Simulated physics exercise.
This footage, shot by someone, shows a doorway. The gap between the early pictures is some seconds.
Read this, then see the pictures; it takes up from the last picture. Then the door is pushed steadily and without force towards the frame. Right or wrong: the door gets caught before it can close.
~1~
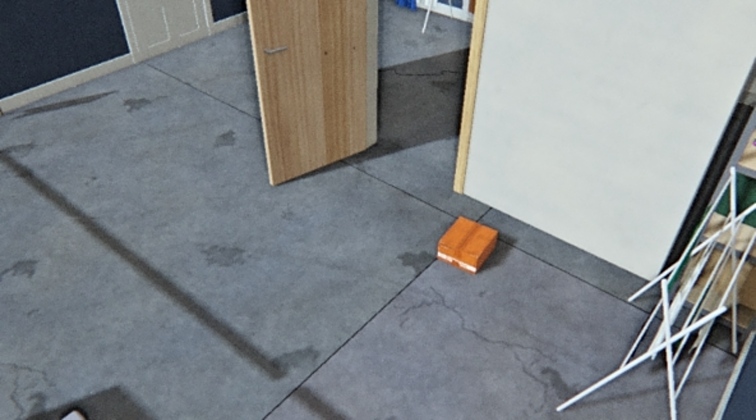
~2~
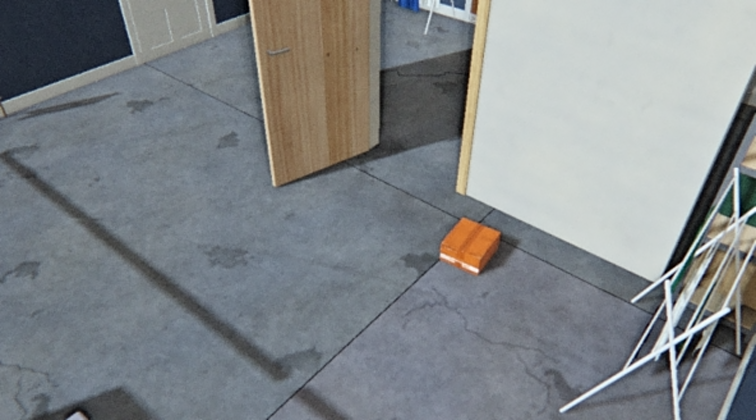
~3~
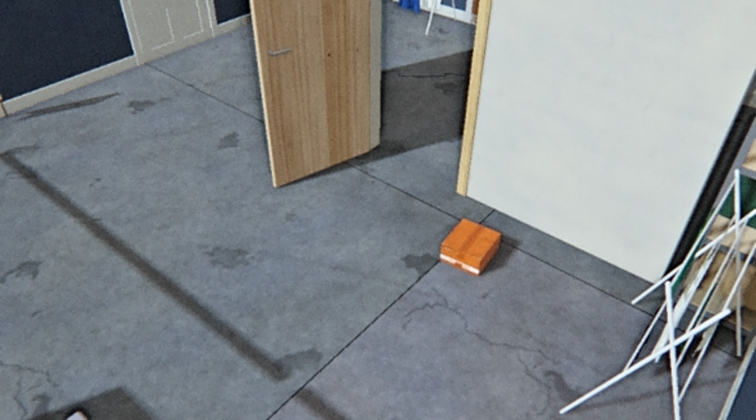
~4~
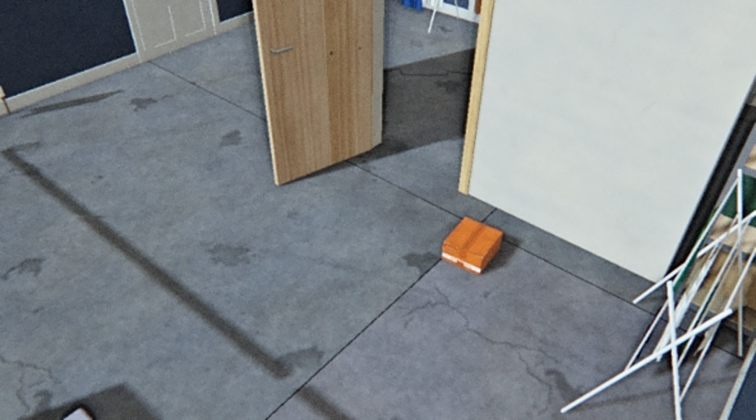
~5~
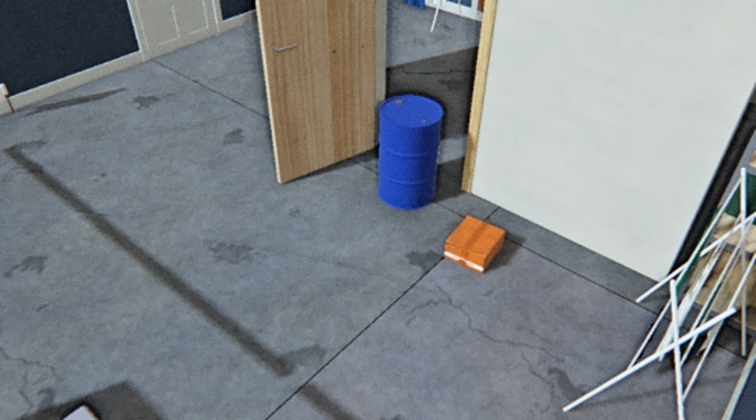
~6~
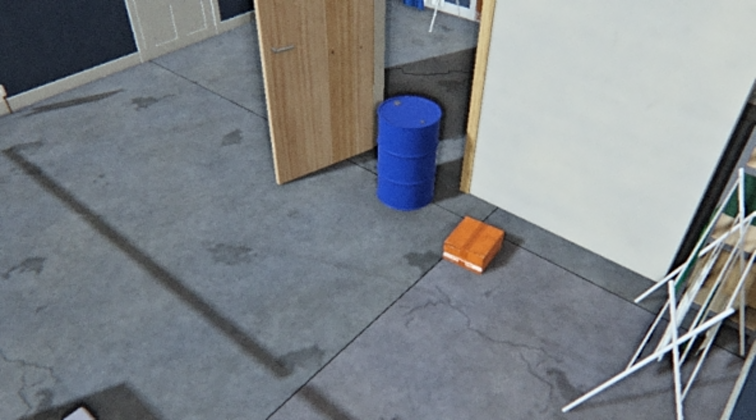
Right.
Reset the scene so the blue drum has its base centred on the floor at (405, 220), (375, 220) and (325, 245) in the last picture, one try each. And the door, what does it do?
In the first case it gets caught partway; in the second case it gets caught partway; in the third case it swings home.
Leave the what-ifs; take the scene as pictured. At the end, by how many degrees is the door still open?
It comes to about 45°.
Then, 0.60 s past the last view, door at 94°.
Then, 1.00 s past the last view, door at 79°.
Then, 1.30 s past the last view, door at 67°.
Then, 1.70 s past the last view, door at 48°.
Finally, door at 46°; both still in place. Final places as the last picture's camera would see them, blue drum near (409, 154).
